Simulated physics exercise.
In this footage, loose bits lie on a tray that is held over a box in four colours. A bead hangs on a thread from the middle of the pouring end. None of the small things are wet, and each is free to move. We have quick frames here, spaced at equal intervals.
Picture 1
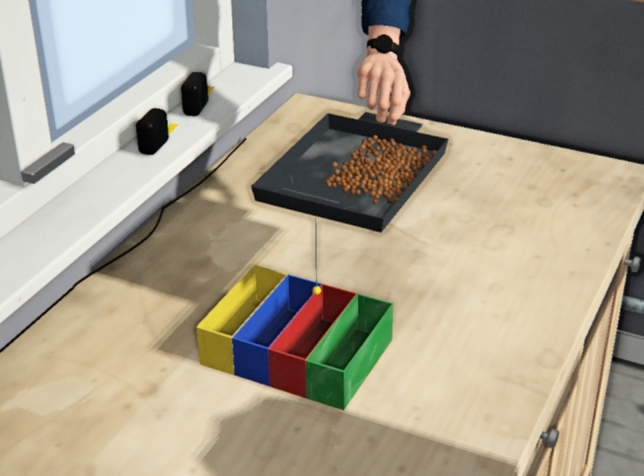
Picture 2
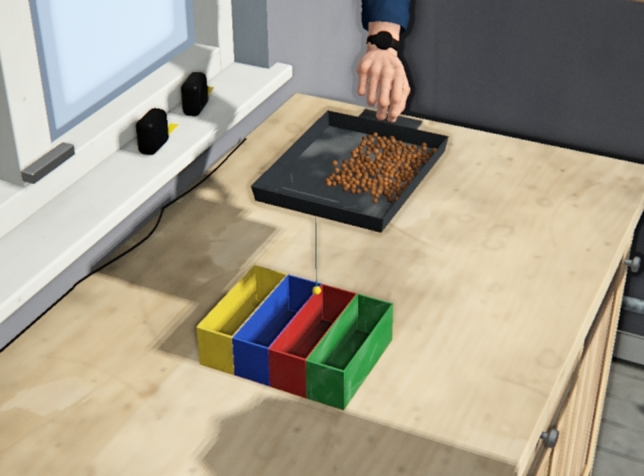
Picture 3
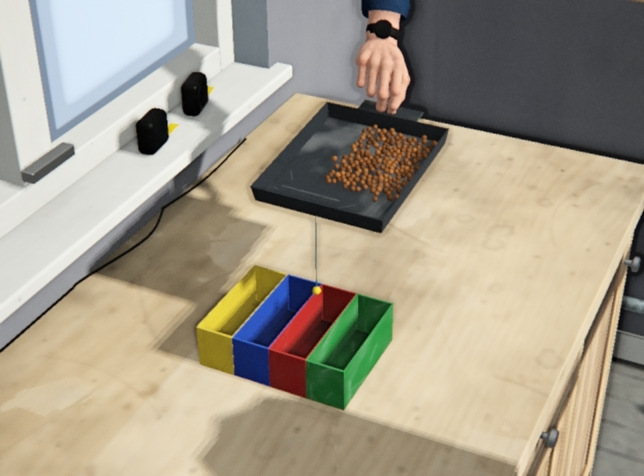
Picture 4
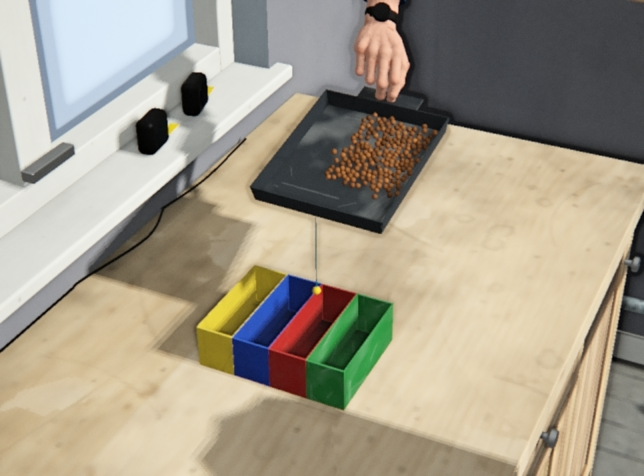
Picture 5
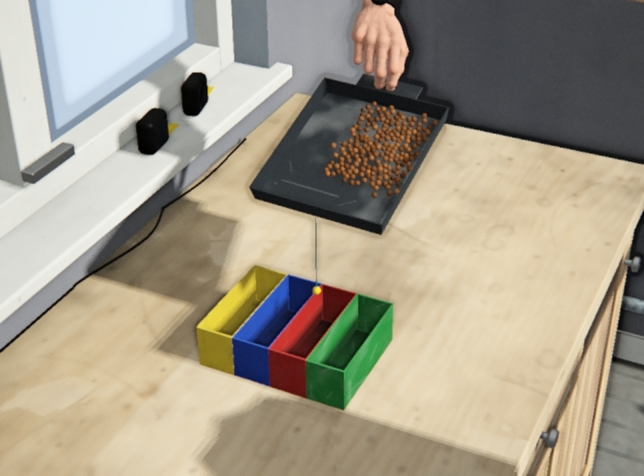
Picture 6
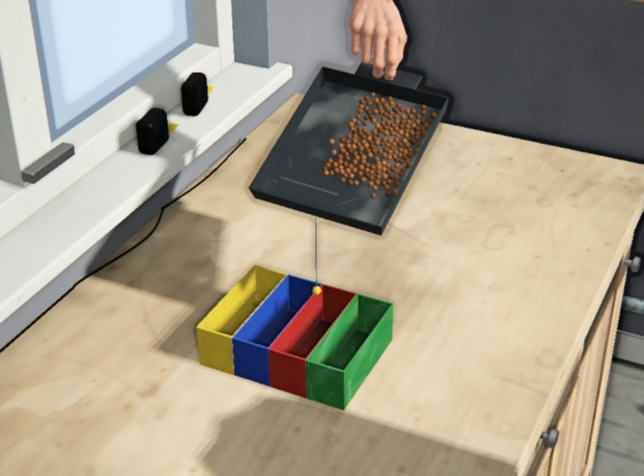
On a pale wooden worktop beside a window ledge, seen from above at an angle by a still camera, a dark tray holds brown cereal balls on its right side. Nearer the viewer sits a box with yellow, blue, red and green cells, a small yellow bead hanging above it on a thread. A hand wearing a dark wristband steadily raises the tray's far end, tilting it toward the box, while the balls shift slightly.
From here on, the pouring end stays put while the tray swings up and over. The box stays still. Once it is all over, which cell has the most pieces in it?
The green cell.
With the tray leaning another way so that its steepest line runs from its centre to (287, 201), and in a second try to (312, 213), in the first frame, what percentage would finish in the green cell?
Shares, approx.: 0 %, then 20 %.
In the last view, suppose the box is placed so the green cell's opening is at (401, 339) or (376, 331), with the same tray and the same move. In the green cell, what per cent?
Trial 1 0%, trial 2 40%.
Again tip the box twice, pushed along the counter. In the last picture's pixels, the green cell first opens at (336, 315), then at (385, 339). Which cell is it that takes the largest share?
Try one: That green cell; try two: That red cell.
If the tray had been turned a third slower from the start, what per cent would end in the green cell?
Estimate: Around 50%.
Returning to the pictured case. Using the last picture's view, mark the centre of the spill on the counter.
Once everything settles, the pieces are centred near (406, 400).
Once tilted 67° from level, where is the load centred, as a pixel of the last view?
In the last view the centre sits at roughly (353, 220).
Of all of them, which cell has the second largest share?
Rank 2: The red cell.
Shortly afterwards, tray tipped steeply; the bulk on the tray; only a few in the green cell; a little falling or outside the box.
Next, tray tipped past a quarter turn; near two thirds on the tray; a little in the green cell; a little in the red cell; near a quarter falling or outside the box.
Some moments later, tray tipped past a quarter turn; near half in the green cell; near a quarter in the red cell; a little in the blue cell; a little falling or outside the box.
In the end, tray tipped past a quarter turn; near half in the green cell; near a quarter in the red cell; a little in the blue cell; none at all in the yellow cell; a little outside the box.
